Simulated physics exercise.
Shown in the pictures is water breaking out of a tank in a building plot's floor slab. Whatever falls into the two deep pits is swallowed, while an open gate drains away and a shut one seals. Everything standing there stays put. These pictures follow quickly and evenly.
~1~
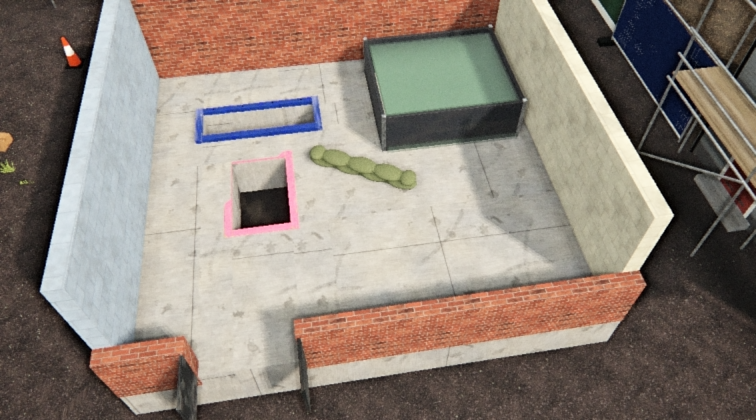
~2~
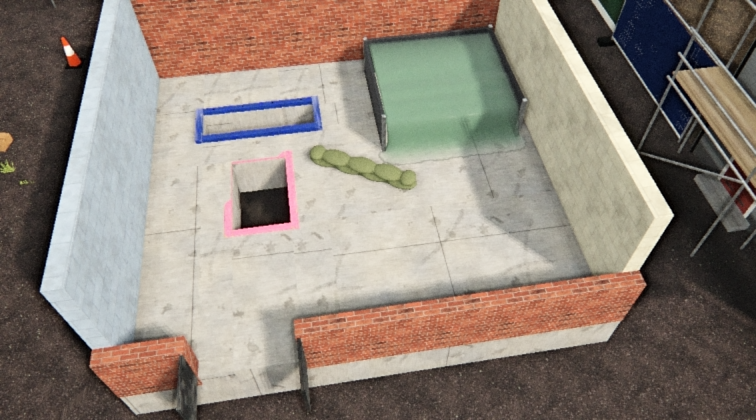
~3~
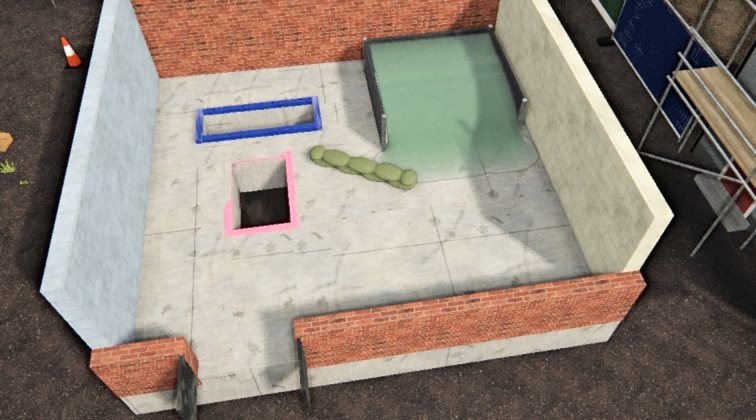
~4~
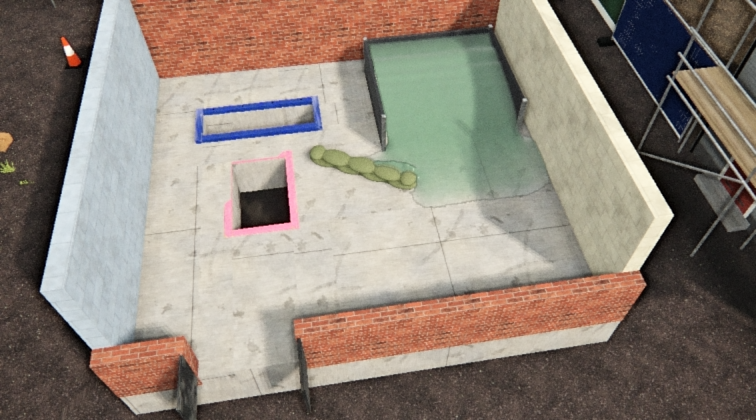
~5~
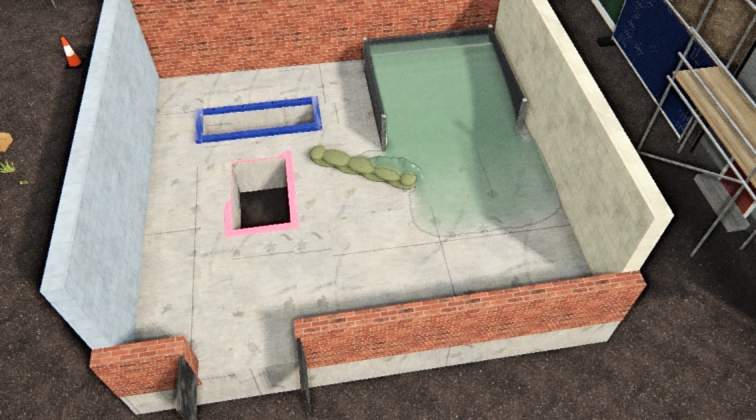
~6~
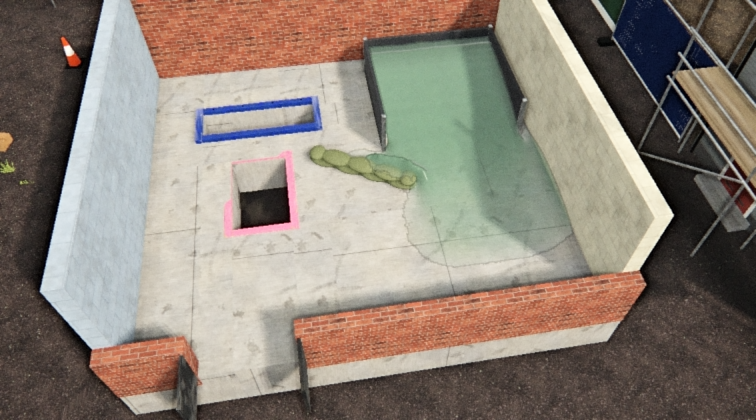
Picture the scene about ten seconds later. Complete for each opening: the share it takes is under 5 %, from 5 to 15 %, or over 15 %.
The share the gate takes is from 5 to 15 %; the share the pink pit takes is over 15 %; the share the blue pit takes is under 5 %.
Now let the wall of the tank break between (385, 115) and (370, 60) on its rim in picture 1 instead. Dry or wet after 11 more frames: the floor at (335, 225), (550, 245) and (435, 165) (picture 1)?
The first would be drenched, the second still unwetted and the third drenched.
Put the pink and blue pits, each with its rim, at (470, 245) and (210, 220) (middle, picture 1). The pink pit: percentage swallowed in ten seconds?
Share for the pink pit: 65 percent.
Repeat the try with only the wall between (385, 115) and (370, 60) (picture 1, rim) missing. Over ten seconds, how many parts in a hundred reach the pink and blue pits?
Pink: 20 percent; blue: 20 percent.
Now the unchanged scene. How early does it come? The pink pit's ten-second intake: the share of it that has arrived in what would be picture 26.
Working it through, I arrive at 0 %.
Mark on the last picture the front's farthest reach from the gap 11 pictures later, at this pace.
My guess is roughly (278, 348).
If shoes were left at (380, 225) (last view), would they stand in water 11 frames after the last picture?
Looking at that place, I'd say inundated.
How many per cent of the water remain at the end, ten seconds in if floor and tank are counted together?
My reckoning gives about 68 %.
A moment on, water covers 40 % of the floor; the gate 0 %, the pink pit 0 %, the blue pit 0 %.
Next, water covers 55 % of the floor; the gate 0 %, the pink pit 0 %, the blue pit 0 %.
Then, water covers 65 % of the floor; the gate 0 %, the pink pit 1 %, the blue pit 0 %.
Later, water covers 90 % of the floor; the gate 3 %, the pink pit 10 %, the blue pit 0 %.
In the end, water covers 100 % of the floor; the gate 10 %, the pink pit 22 %, the blue pit 0 %.
